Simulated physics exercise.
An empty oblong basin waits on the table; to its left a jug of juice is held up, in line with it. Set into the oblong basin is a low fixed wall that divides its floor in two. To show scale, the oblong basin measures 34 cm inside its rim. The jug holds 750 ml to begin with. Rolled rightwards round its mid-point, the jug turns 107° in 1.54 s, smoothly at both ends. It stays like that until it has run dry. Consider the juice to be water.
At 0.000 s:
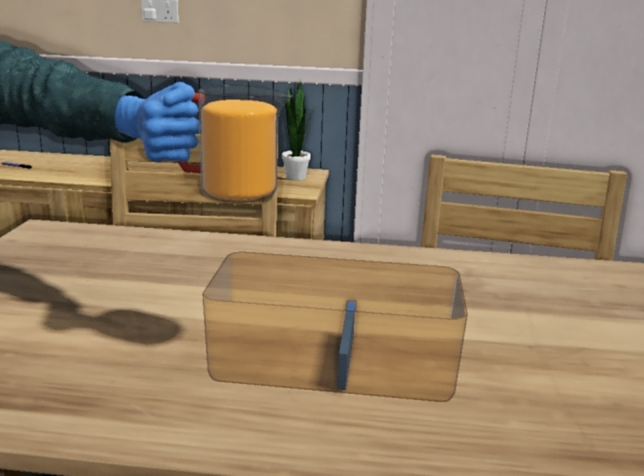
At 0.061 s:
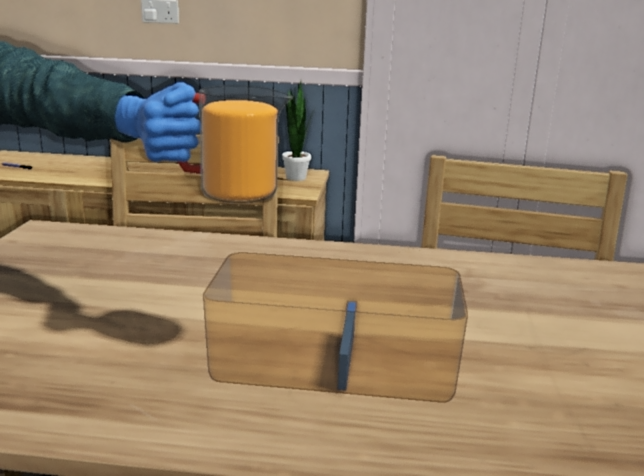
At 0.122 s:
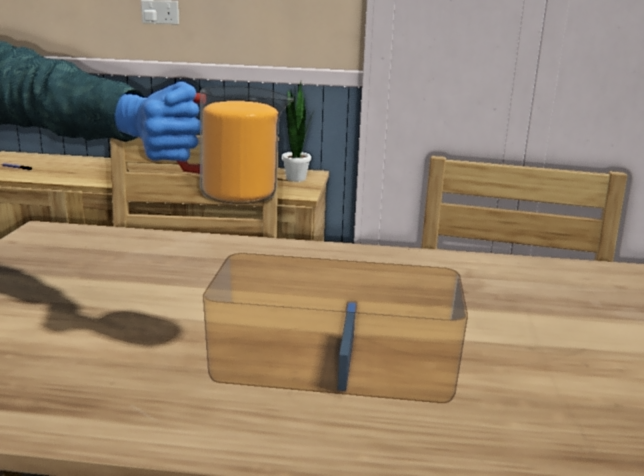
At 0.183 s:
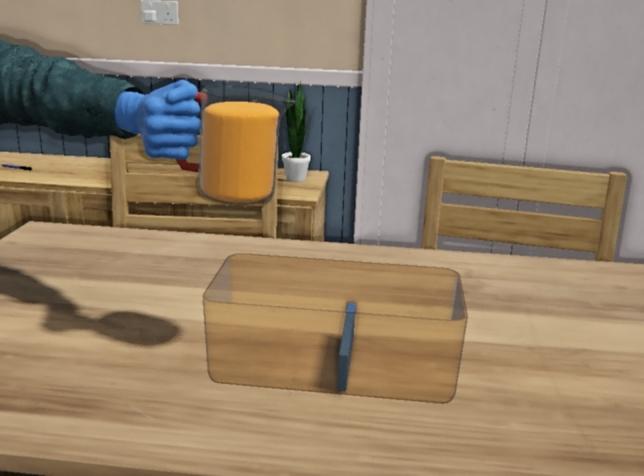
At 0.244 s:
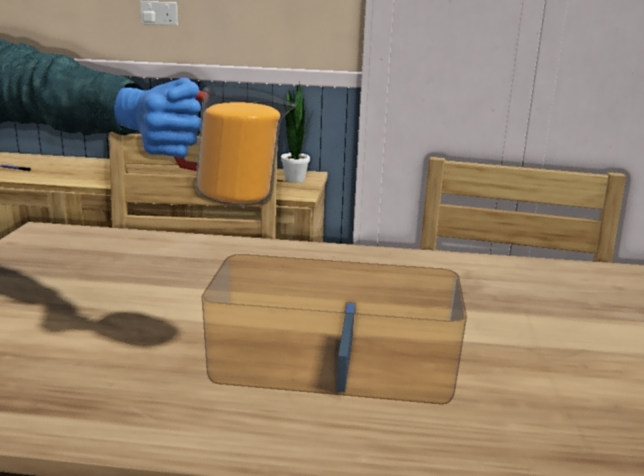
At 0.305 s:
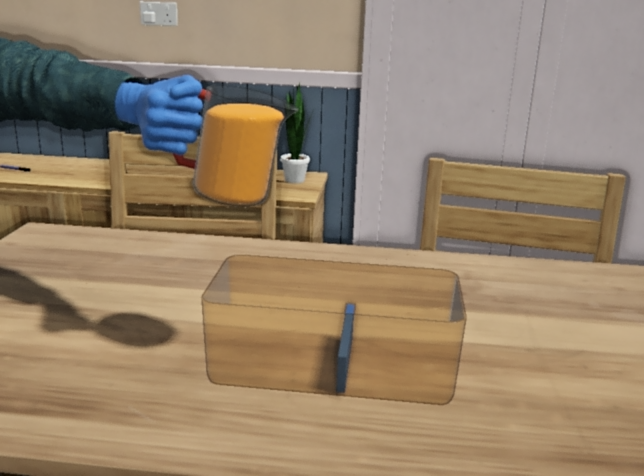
At a wooden table, a blue-gloved hand held an orange jug above and left of an empty clear oblong basin with a blue divider, then slowly tilted the jug slightly to the right.
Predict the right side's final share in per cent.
The right side finishes with roughly 61 per cent.
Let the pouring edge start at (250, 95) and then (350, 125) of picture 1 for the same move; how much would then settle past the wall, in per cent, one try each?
Around 5 per cent first, around 95 per cent next.
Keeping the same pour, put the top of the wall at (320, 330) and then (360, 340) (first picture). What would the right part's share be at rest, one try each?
I'd say 95 percent on the first go, 45 percent on the next.
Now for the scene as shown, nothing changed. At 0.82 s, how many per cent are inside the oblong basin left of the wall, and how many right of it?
0 per cent left and 2 right, roughly.
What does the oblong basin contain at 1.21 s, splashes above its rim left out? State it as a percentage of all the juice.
Around 40 per cent of the whole.
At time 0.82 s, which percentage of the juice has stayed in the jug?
Roughly 86 per cent.
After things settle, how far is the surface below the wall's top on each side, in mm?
Left roughly 46 mm; right roughly 36 mm.
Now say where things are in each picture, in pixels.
In the first picture, tilt 0°; pouring edge (292, 95); surface from (204, 105) to (278, 109); the oblong basin's rim runs from (216, 275) to (462, 293); the wall's top is at (348, 326).
In the second picture, tilt 0°; pouring edge (293, 96); surface from (205, 105) to (278, 109).
In the third picture, tilt 2°; pouring edge (294, 98); surface from (206, 105) to (279, 110).
In the fourth picture, tilt 4°; pouring edge (295, 101); surface from (207, 107) to (280, 112).
In the fifth picture, tilt 6°; pouring edge (296, 105); surface from (207, 107) to (281, 112).
In the sixth picture, tilt 10°; pouring edge (298, 109); surface from (209, 110) to (284, 113).
Then, 0.82 s in, the tilt is 59° and 87 per cent is still to pour, 0 is left of the wall and 2 right of it.
Then, 1.21 s in, the tilt is 95° and 37 per cent is still to pour, 3 is left of the wall and 37 right of it.
Then, 1.61 s in, the tilt is 107° and 3 per cent is still to pour, 32 is left of the wall and 60 right of it.
Then, 2.04 s in, the tilt is 107° and 0 per cent is still to pour, 38 is left of the wall and 61 right of it.
Finally, 38 per cent lies left of the wall, 61 right of it and 2 outside.
